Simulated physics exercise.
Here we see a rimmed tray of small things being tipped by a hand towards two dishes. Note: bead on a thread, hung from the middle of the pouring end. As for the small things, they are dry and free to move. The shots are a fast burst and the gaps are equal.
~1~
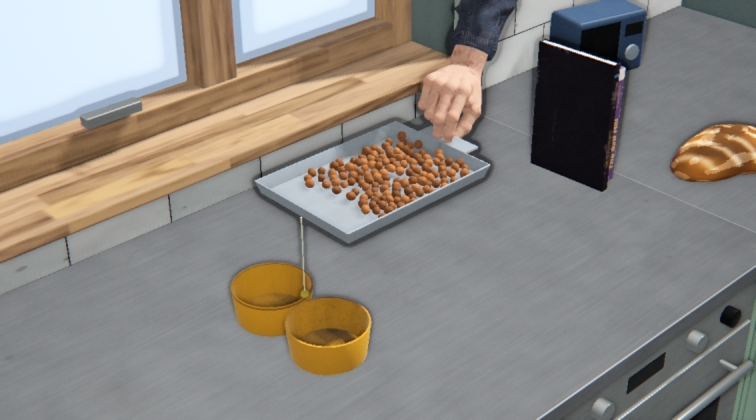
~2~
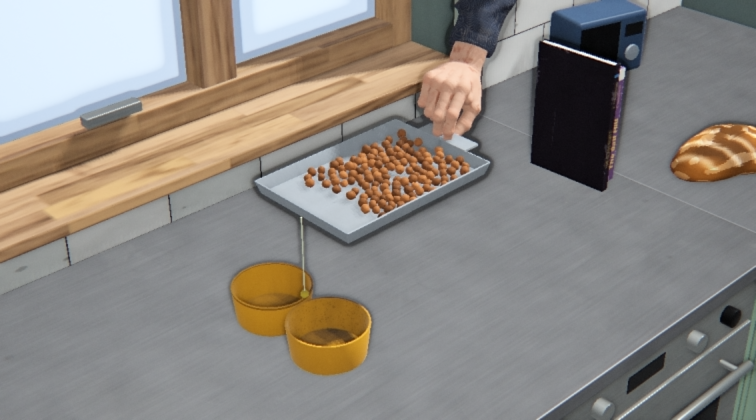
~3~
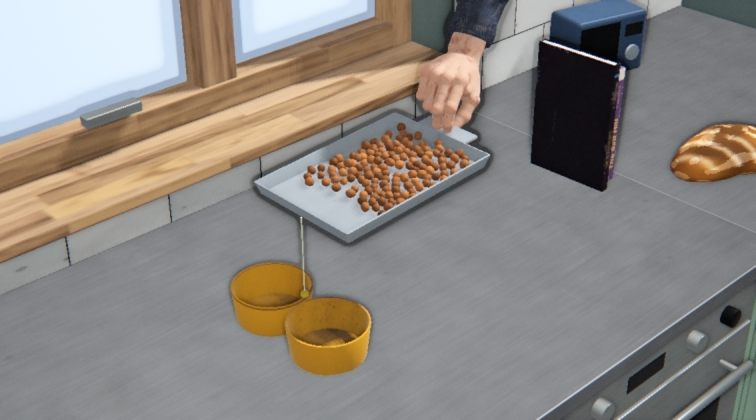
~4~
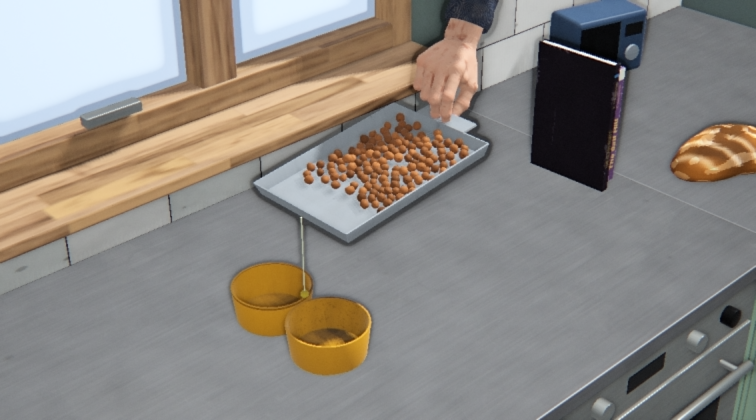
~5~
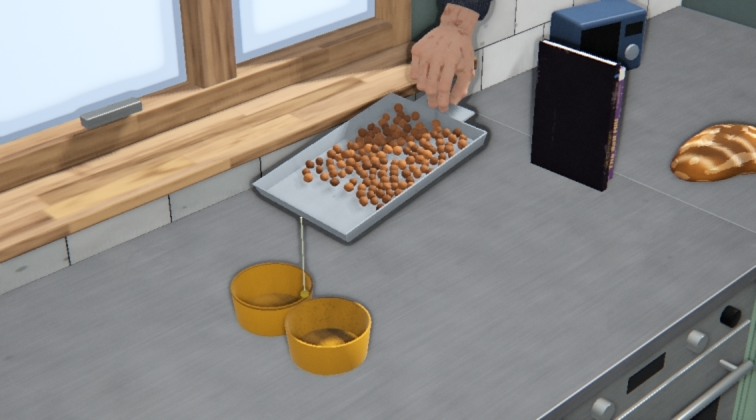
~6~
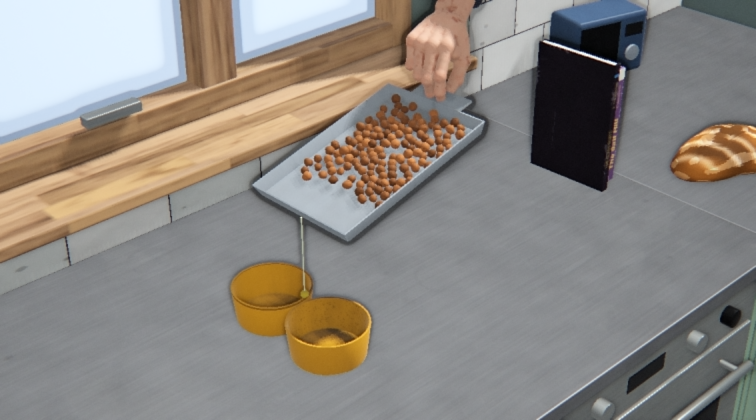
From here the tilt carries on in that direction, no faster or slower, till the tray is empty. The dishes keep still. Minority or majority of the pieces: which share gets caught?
Minority.
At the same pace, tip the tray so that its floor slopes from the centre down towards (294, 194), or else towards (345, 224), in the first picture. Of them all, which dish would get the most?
For the first slope the lefthand dish, for the second the righthand dish.
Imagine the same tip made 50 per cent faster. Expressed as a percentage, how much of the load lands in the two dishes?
It would be some 30 in a hundred.
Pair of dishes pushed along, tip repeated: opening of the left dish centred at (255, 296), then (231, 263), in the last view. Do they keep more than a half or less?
At the first place more than half, at the second not half.
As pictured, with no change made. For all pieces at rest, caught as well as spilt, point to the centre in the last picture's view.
Once it all stops, the middle lies near (247, 345).
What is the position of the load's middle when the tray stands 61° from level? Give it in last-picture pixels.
The middle of the pieces sits at roughly (309, 177).
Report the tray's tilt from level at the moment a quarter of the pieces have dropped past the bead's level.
About 105 degrees.
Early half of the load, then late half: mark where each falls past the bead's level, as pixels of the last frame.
The first part passes (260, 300); everything after passes (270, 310).
Soon, tray tipped steeply; nearly all on the tray; a stray few outside both; a stray few in the air.
A while on, tray tipped right over; about two thirds on the tray; a stray few in the right dish; a stray few in the left dish; a stray few outside both; about a quarter in the air.
Towards the end, tray tipped past a quarter turn; a small part in the right dish; about a quarter in the left dish; about two thirds outside both.
Finally, tray tipped past a quarter turn; a small part in the right dish; about a quarter in the left dish; about two thirds outside both.
